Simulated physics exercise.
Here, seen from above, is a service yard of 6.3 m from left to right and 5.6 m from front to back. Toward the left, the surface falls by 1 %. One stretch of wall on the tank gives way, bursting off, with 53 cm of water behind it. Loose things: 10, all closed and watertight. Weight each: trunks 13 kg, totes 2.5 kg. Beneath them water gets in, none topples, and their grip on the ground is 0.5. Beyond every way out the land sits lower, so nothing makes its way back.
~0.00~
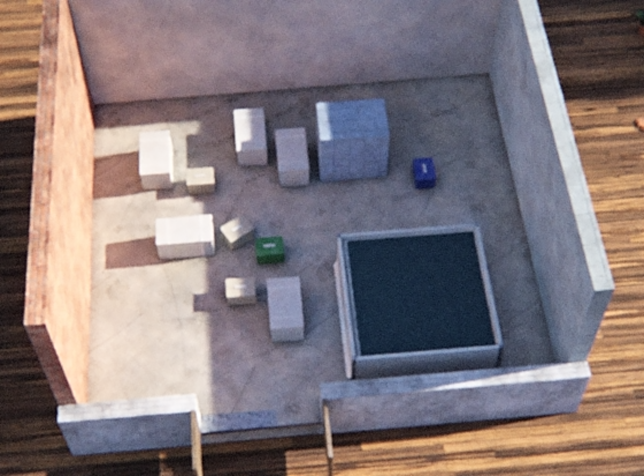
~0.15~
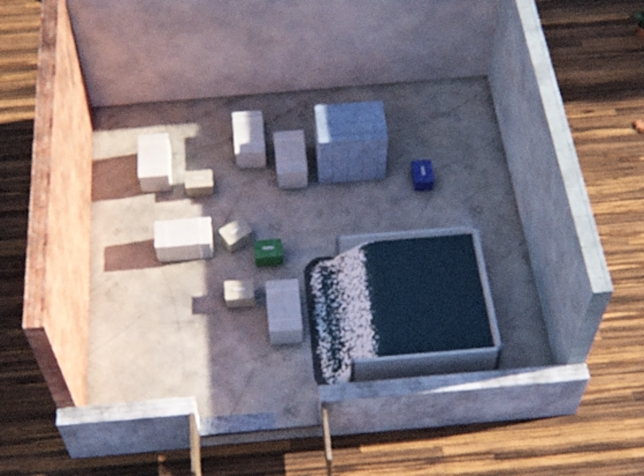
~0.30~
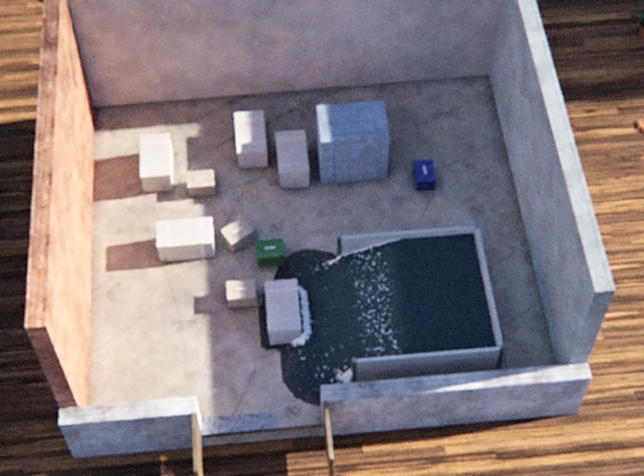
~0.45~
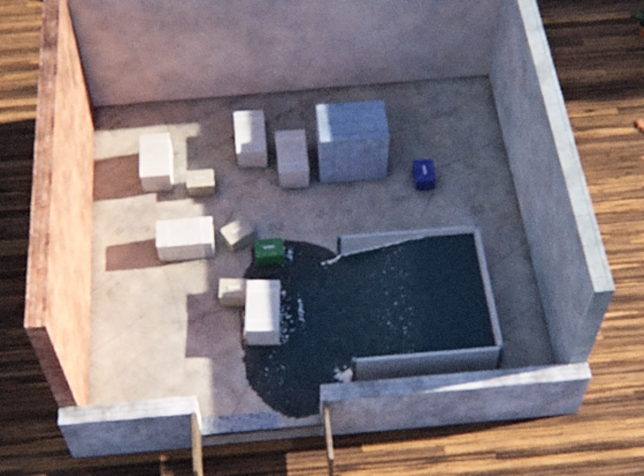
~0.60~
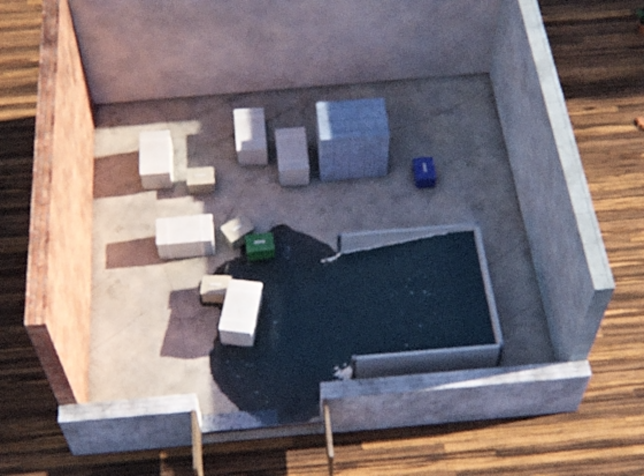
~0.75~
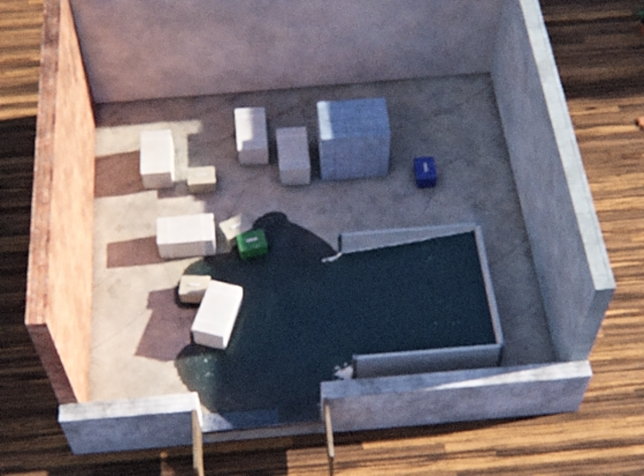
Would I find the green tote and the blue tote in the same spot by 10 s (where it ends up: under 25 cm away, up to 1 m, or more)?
Final positions: The green tote lands far from its start, the blue tote stays near its start.
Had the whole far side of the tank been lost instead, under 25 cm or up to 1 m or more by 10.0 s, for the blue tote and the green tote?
Note: Blue tote swept well away, green tote shifted modestly.
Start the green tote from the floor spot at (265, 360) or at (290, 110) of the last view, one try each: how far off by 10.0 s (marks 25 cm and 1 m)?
At the first spot it winds up far off; at the second it winds up far off.
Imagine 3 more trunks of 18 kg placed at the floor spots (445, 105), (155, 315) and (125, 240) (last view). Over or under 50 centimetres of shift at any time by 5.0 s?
First inside the limit, then outside the limit, then outside the limit.
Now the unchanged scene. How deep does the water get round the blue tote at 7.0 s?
Roughly 0 cm at that moment.
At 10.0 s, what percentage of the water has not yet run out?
Roughly 78 percent.
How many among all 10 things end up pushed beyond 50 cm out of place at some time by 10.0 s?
The count comes to 8.
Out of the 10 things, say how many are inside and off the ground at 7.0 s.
At that point I count 7.
After 2.0 s the green tote is near (194, 192), 1.5 m from its start, afloat; the blue tote is near (426, 168), 0.0 m from its start, aground; 0 of 10 are out; 4 afloat.
After 4.5 s the green tote is near (210, 98), 2.9 m from its start, afloat; the blue tote is near (426, 168), 0.0 m from its start, aground; 0 of 10 are out; 7 afloat.
After 7.0 s the green tote is near (476, 97), 4.2 m from its start, afloat; the blue tote is near (426, 168), 0.0 m from its start, aground; 0 of 10 are out; 7 afloat.
After 10.0 s the green tote is near (500, 213), 3.4 m from its start, afloat; the blue tote is near (421, 168), 0.1 m from its start, afloat; 0 of 10 are out; 9 afloat.
